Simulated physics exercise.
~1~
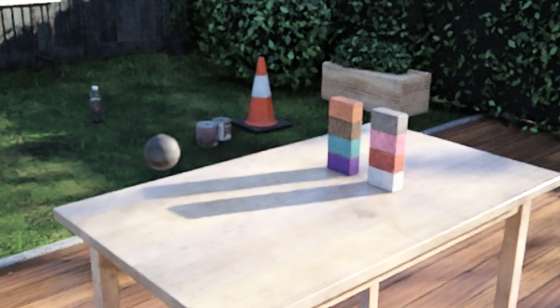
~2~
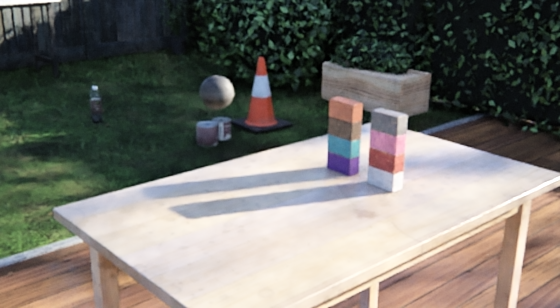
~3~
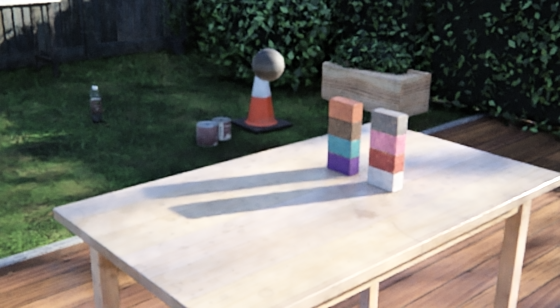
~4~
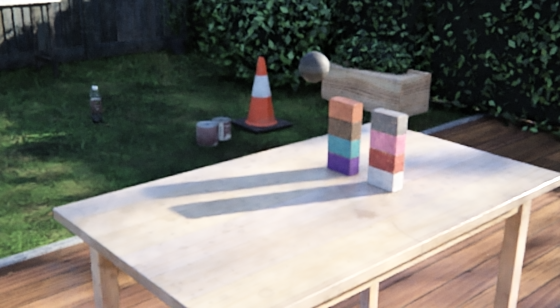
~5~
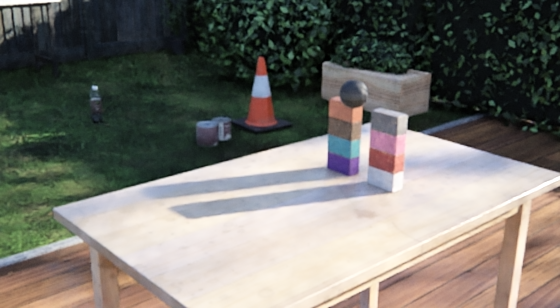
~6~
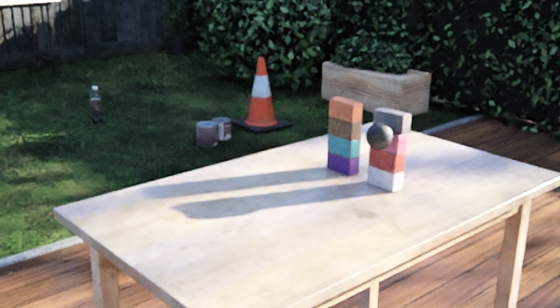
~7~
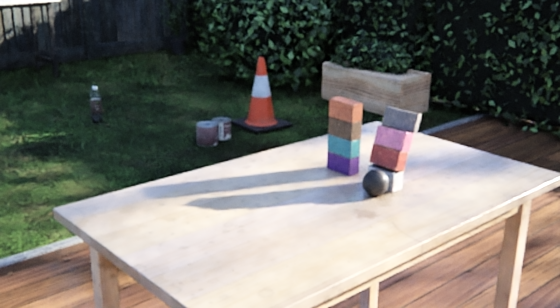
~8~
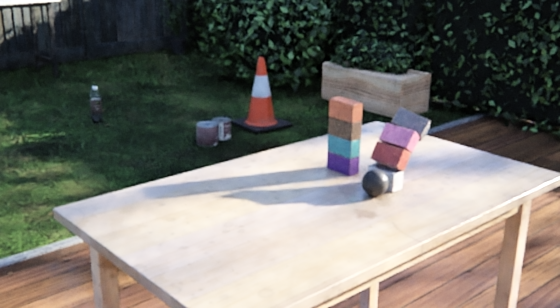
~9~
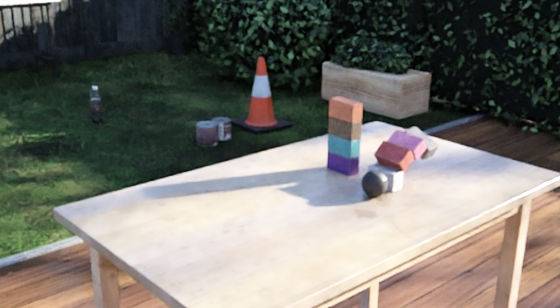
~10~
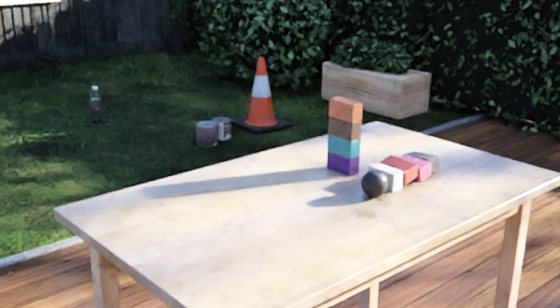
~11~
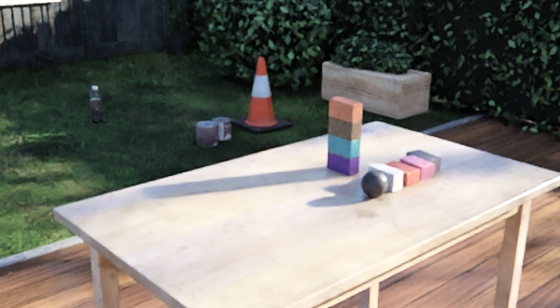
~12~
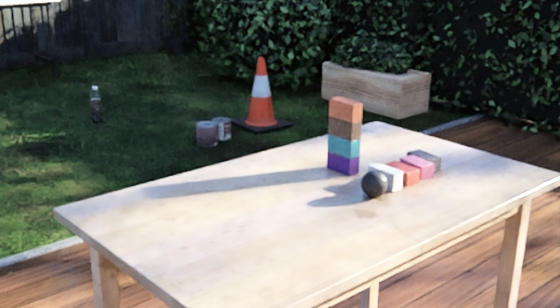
A dark ball arced over the garden and struck the right-hand stack on the table, tipping its grey, pink and red blocks over to the right. The white block stayed put with the ball beside it, and the left stack remained standing.
